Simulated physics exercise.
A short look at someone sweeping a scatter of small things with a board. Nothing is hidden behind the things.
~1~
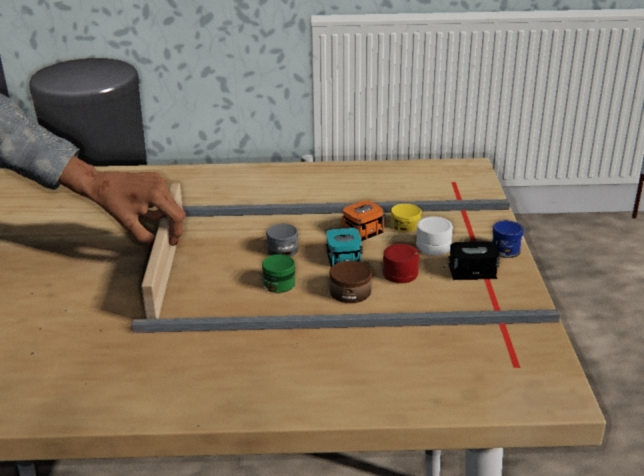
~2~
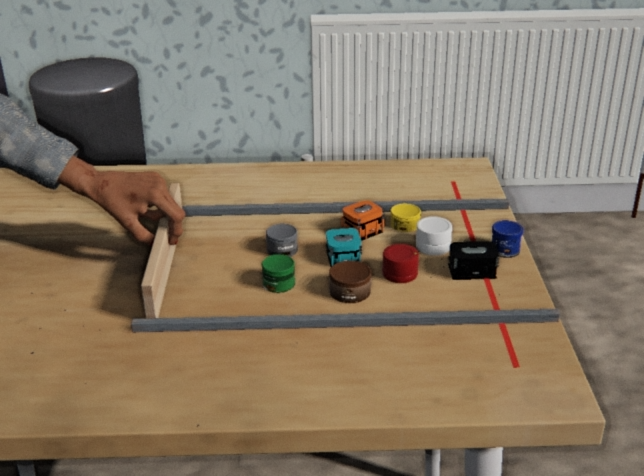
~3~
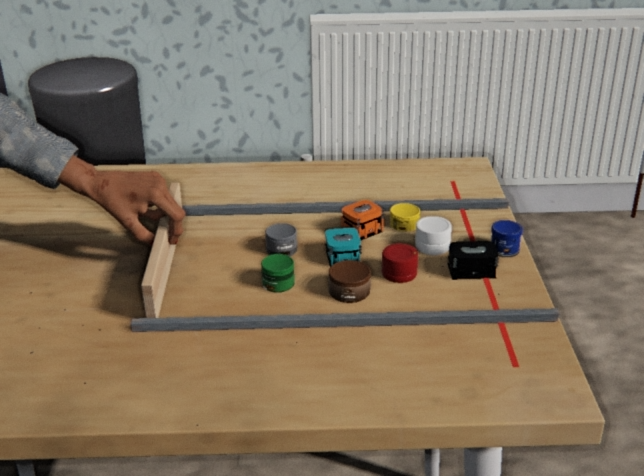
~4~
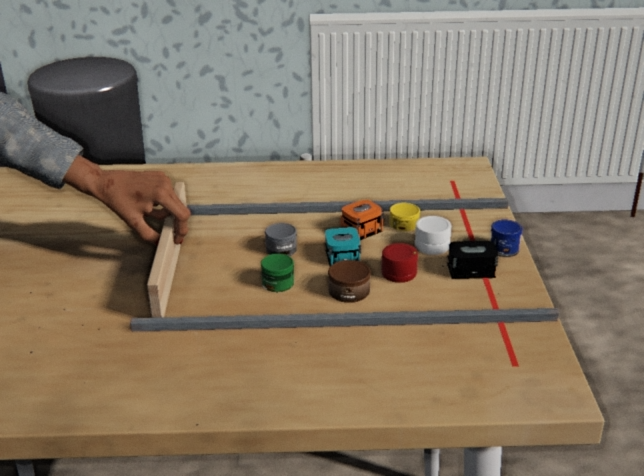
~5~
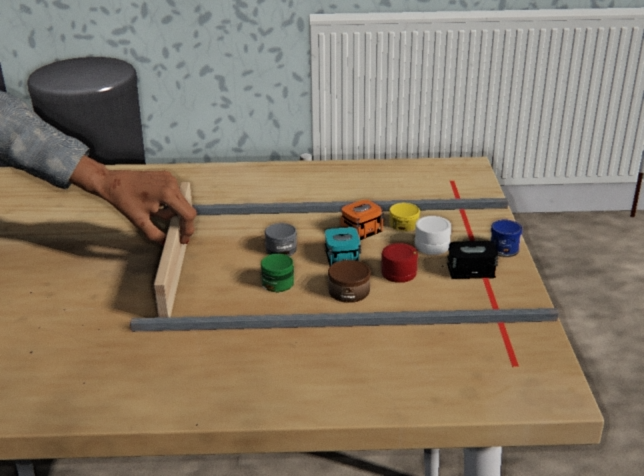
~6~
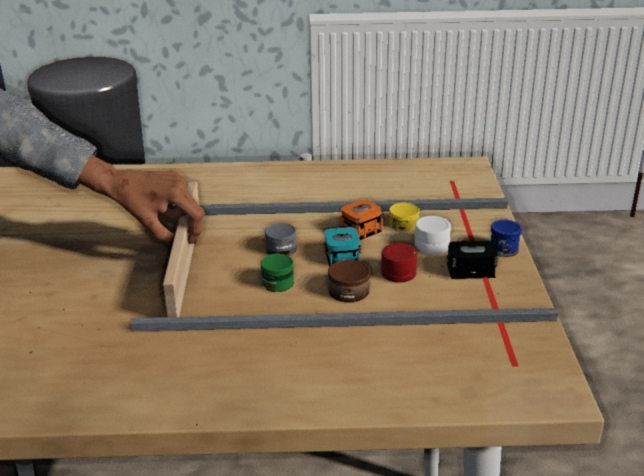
A hand slides a wooden board slightly right toward small tubs and cases on a table.
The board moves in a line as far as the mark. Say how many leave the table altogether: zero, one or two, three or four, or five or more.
In the end the number that fall off is one or two.
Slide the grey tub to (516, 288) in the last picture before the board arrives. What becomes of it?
Then it does not fall.
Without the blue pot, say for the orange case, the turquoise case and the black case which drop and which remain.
The orange case stays on; the turquoise case remains up; the black case comes down.
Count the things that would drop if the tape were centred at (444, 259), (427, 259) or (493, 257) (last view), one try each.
The counts: 0, 0 and 5.
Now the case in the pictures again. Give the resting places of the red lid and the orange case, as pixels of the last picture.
About (536, 273), and the other about (480, 210).
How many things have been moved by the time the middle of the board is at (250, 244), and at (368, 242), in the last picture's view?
0 and 7.
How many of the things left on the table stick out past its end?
The number is 3.
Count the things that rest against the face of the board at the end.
5 of them.
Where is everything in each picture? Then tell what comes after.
Blue pot (507, 239); black case (474, 261); white lid (434, 236); board (165, 248); tape (480, 259), in the first picture.
Black case (473, 260); grey tub (282, 241), in the second picture.
White lid (433, 235); yellow tub (405, 217), in the third picture.
Blue pot (506, 238); red lid (399, 263), in the fourth picture.
Black case (472, 260); turquoise case (343, 247), in the fifth picture.
Blue pot (505, 238); black case (472, 260); white lid (432, 235); board (184, 246); tape (478, 258), in the sixth picture.
A little later, none off yet; blue pot at rest near (505, 238); black case at rest near (472, 260); white lid at rest near (432, 235).
Next, none off yet; blue pot at rest near (505, 238); black case at rest near (473, 260); white lid at rest near (432, 235).
When it is over, the number that fall off is one or two; down, black case and blue pot.
